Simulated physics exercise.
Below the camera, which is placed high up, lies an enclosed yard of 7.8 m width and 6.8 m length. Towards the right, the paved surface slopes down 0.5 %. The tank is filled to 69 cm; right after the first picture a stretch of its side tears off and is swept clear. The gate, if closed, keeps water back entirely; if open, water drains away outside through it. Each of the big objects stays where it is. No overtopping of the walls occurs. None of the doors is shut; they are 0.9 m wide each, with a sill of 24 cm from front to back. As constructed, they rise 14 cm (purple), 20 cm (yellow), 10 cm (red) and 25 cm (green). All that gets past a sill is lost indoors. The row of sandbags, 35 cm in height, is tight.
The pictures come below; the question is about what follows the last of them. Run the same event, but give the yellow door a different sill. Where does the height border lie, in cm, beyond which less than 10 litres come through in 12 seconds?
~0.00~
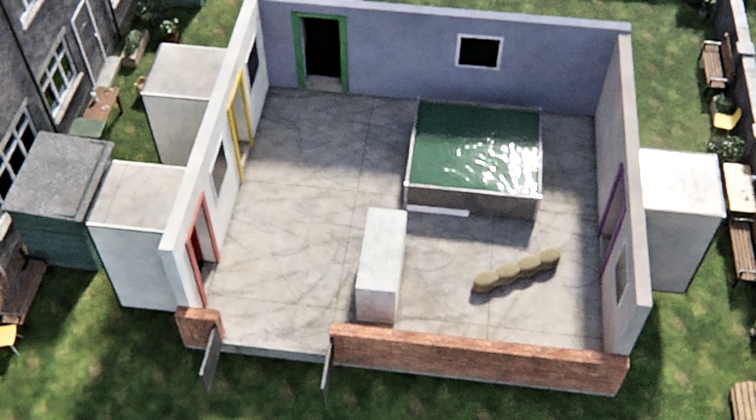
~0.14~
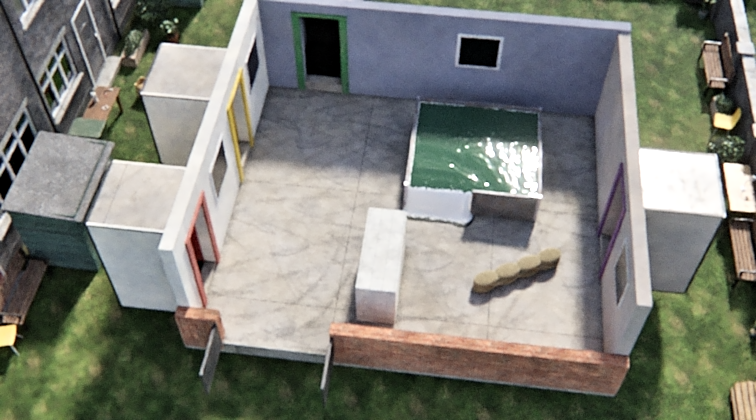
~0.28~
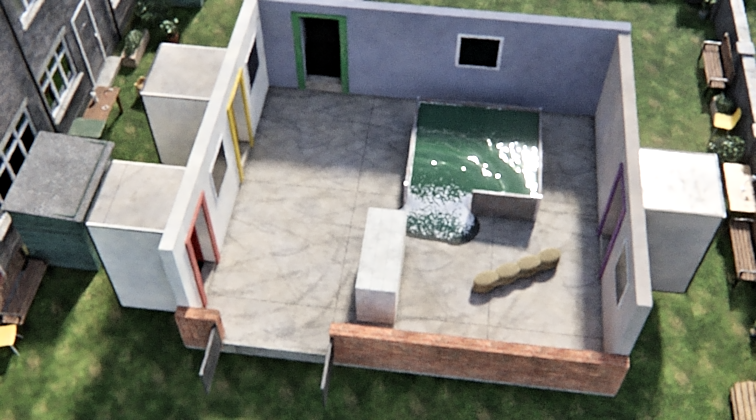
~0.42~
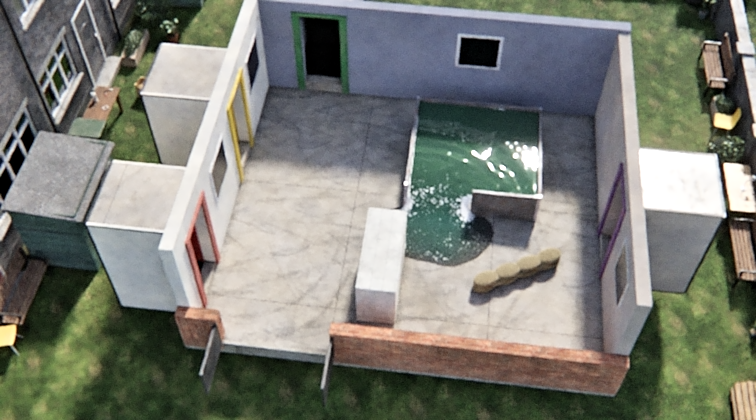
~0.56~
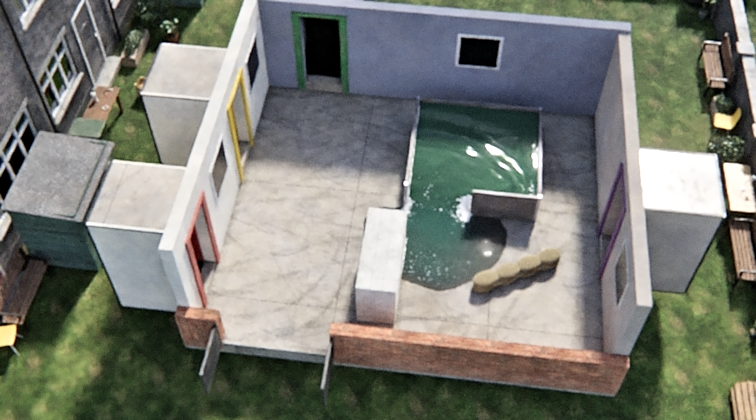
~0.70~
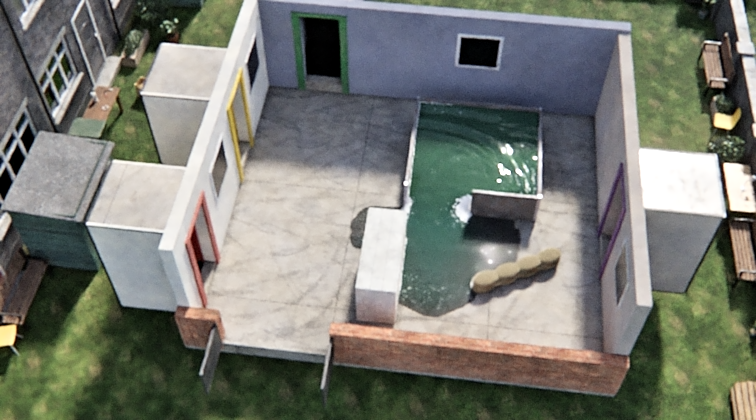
It lies at roughly 6.5 cm.
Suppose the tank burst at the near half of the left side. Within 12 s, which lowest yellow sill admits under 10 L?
Then it needs around 27 cm.
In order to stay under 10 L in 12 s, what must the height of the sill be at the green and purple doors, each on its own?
You'd want about 7.5 centimetres at green and about 10.5 centimetres at purple.
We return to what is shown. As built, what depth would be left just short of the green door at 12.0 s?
Lab note: Depth approx. 10.5 cm.
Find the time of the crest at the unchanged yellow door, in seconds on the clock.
Roughly 3.0 s.
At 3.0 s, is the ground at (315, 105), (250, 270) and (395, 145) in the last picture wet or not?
First bone-dry, second wet through, third bone-dry.
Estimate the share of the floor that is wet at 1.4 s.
Close to 20 per cent is wet.
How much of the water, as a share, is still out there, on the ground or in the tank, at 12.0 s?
Around 92 in a hundred parts remain.
After 1.4 s water covers 20 % of the floor, deepest (44 cm) near (419, 211); it has not reached the yellow door.
After 3.0 s water covers 55 % of the floor, deepest (40 cm) near (603, 375); 10 cm at the yellow door, 0 litres in over its 20 cm sill.
After 12.0 s water covers 95 % of the floor, deepest (16 cm) near (603, 375); 5 cm at the yellow door, 0 litres in over its 20 cm sill.
At the yellow door as built, the water arrived by 2.7 s and peaked near 10 cm at 3.0 s.
With a sill of 5.5 cm, 18 litres would have come in within the 12 s; with 7.5 cm, 5 litres. So under 10 litres takes about 6.5 cm.
